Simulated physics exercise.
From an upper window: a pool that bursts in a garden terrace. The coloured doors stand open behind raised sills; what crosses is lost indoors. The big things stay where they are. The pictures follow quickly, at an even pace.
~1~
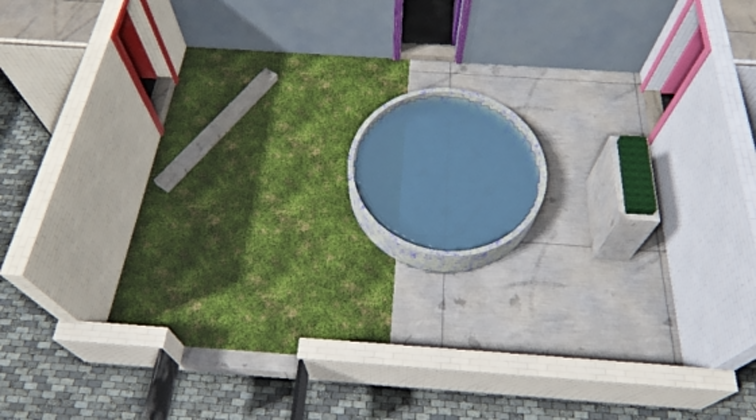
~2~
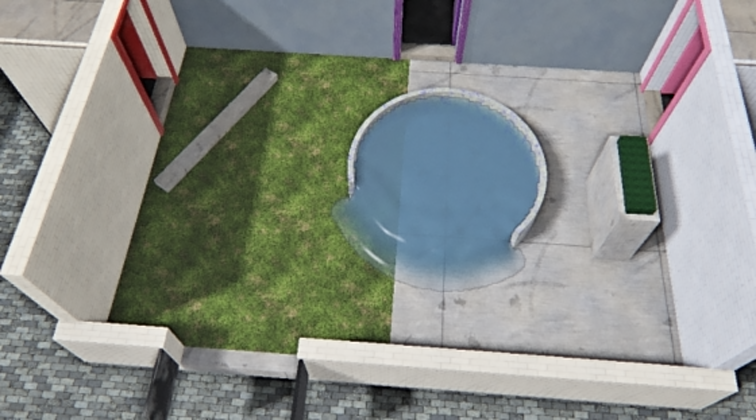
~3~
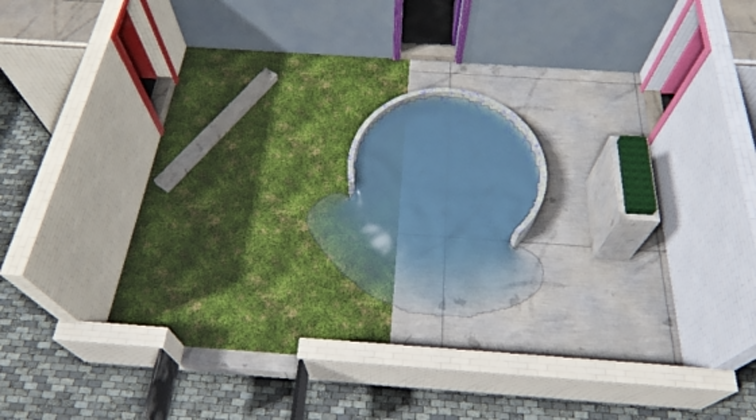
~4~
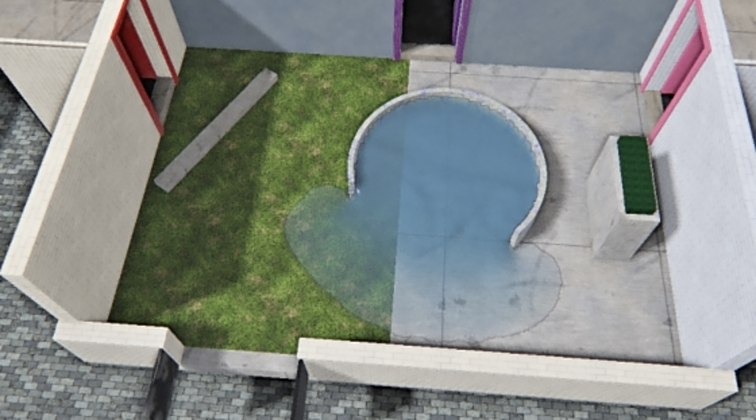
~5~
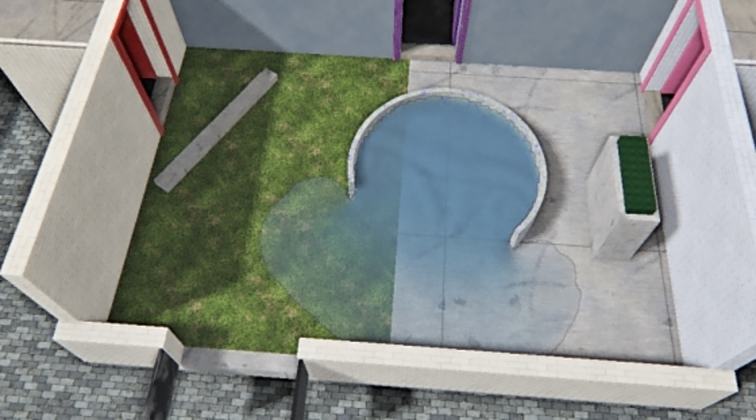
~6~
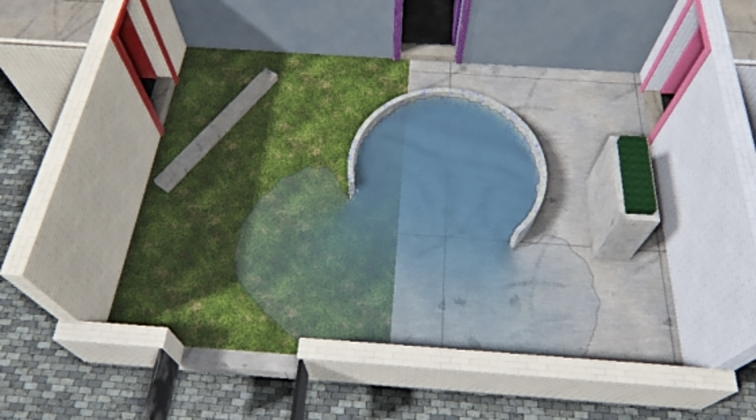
In a walled garden terrace, half grass and half paving, with red, purple and pink doorways, a round raised pool sits full and still. The front of its rim gives way and water pours out toward the low front wall, fanning across the lawn to the left and the paving to the right.
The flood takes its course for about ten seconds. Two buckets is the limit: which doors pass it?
In the end: The pink door admits no more than that; the red door admits no more than that; the purple door admits no more than that.
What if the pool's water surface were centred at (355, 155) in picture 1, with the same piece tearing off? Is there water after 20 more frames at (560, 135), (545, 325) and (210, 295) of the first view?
As listed: No water, under water, awash.
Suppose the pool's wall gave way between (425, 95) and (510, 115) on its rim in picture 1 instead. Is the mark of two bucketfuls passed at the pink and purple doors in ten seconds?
Pink door takes more; purple door takes more.
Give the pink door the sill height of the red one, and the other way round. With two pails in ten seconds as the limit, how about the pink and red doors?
Then: Pink door takes less, red door stays under.
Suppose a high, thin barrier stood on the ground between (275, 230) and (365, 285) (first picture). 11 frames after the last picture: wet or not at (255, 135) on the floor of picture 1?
At that place: Flooded.
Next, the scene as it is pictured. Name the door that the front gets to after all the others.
Last comes the door marked purple.
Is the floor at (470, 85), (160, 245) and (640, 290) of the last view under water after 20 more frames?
One after the other: Not flooded, awash, under water.
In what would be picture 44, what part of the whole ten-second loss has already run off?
About 65 per cent.
A moment on, water covers 35 % of the floor; the pink door not reached, the red door not reached, the purple door not reached.
Next, water covers 40 % of the floor; the pink door not reached, the red door not reached, the purple door not reached.
Then, water covers 50 % of the floor; the pink door not reached, the red door not reached, the purple door not reached.
Later, water covers 80 % of the floor; the pink door wet at the sill, nothing in, the red door wet at the sill, nothing in, the purple door not reached.
In the end, water covers 95 % of the floor; the pink door wet at the sill, nothing in, the red door wet at the sill, nothing in, the purple door wet at the sill, nothing in.
